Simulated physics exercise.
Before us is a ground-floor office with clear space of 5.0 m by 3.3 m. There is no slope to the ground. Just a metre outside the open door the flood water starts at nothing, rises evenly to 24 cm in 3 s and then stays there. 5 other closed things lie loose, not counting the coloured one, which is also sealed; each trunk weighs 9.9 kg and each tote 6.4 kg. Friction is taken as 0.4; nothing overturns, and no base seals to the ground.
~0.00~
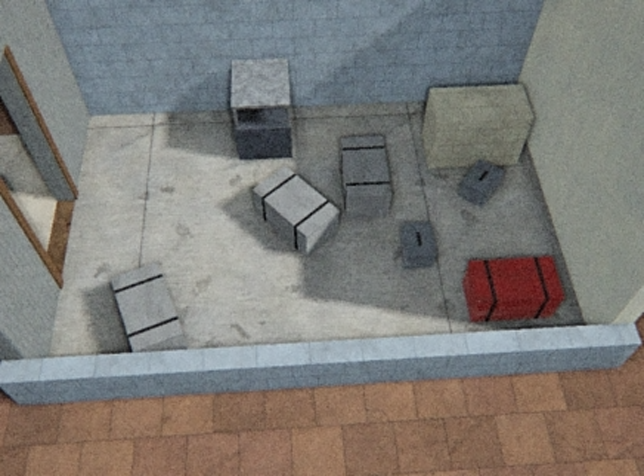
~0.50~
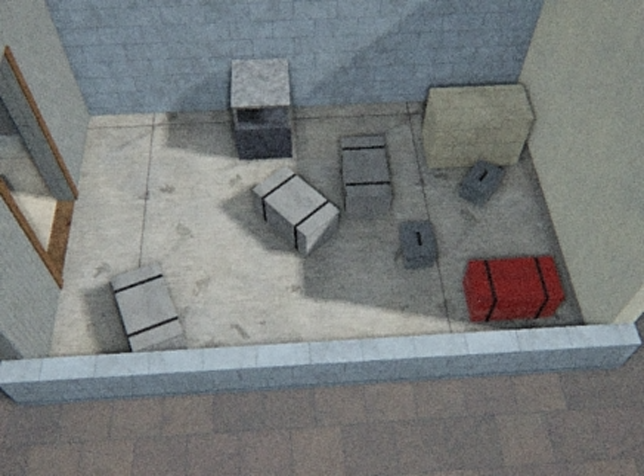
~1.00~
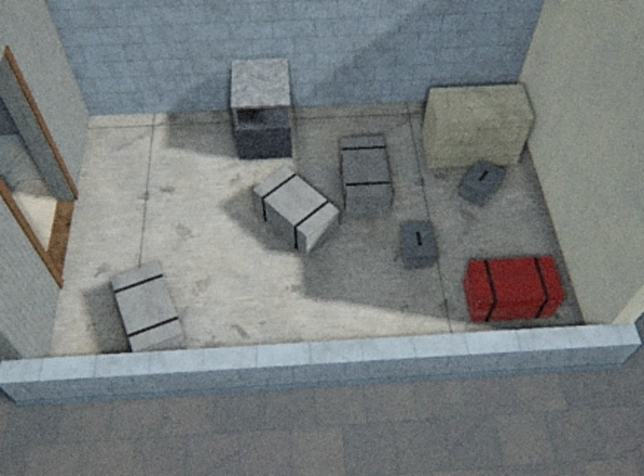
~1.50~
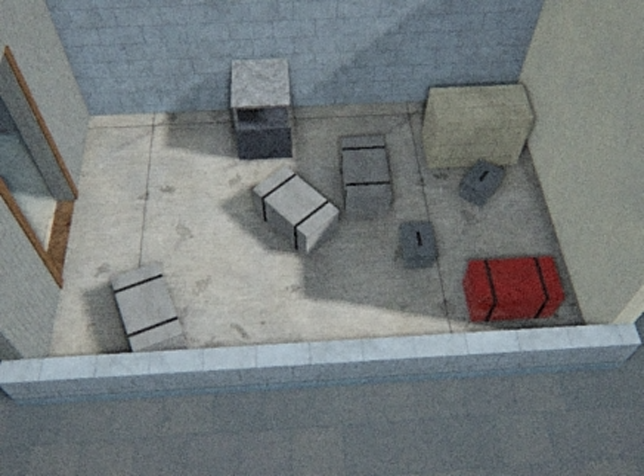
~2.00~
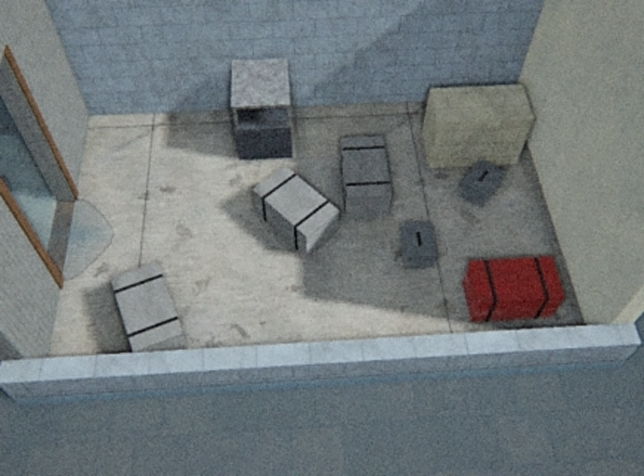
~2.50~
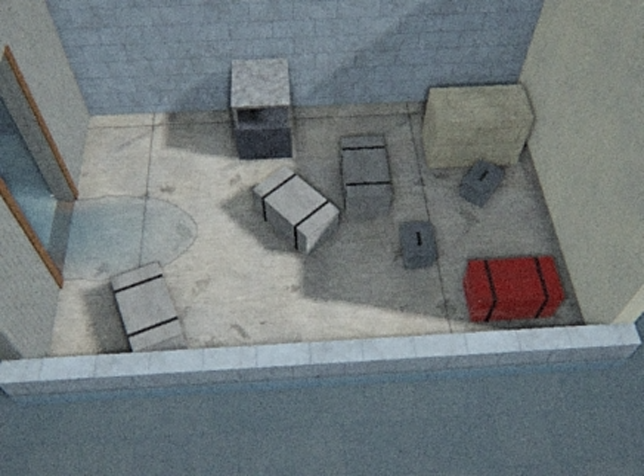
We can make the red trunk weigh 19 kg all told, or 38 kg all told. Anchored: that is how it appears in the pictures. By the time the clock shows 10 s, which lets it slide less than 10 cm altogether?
Expect neither amount to be sufficient.
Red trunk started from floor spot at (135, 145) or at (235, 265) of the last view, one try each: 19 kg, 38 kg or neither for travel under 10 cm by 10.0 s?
Heavier load only; heavier load only.
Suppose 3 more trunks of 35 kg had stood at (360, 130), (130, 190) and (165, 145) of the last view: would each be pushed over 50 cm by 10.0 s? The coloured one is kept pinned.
Below the mark, below the mark, below the mark.
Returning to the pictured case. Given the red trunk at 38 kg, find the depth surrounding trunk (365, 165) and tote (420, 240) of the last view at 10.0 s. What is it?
Roughly 14 and 14 cm.
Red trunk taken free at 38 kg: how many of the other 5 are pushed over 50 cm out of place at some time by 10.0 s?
That comes to 5.
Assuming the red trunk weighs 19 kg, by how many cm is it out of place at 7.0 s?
Around 30 centimetres out of place.
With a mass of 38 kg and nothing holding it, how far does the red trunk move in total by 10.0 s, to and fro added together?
The total path comes to around 30 cm.
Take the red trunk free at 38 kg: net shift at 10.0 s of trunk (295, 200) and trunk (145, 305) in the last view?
In that order: 200 cm, 250 cm.
After 3.5 s the red trunk would be 0 cm from its start with 19 kg and 0 cm from its start with 38 kg; 0 cm of water round it then.
After 4.5 s the red trunk would be 0 cm from its start with 19 kg and 0 cm from its start with 38 kg; 0 cm of water round it then.
After 7.0 s the red trunk would be 26 cm from its start with 19 kg and 0 cm from its start with 38 kg; 7 cm of water round it then.
After 10.0 s the red trunk would be 33 cm from its start with 19 kg and 25 cm from its start with 38 kg; 15 cm of water round it then.
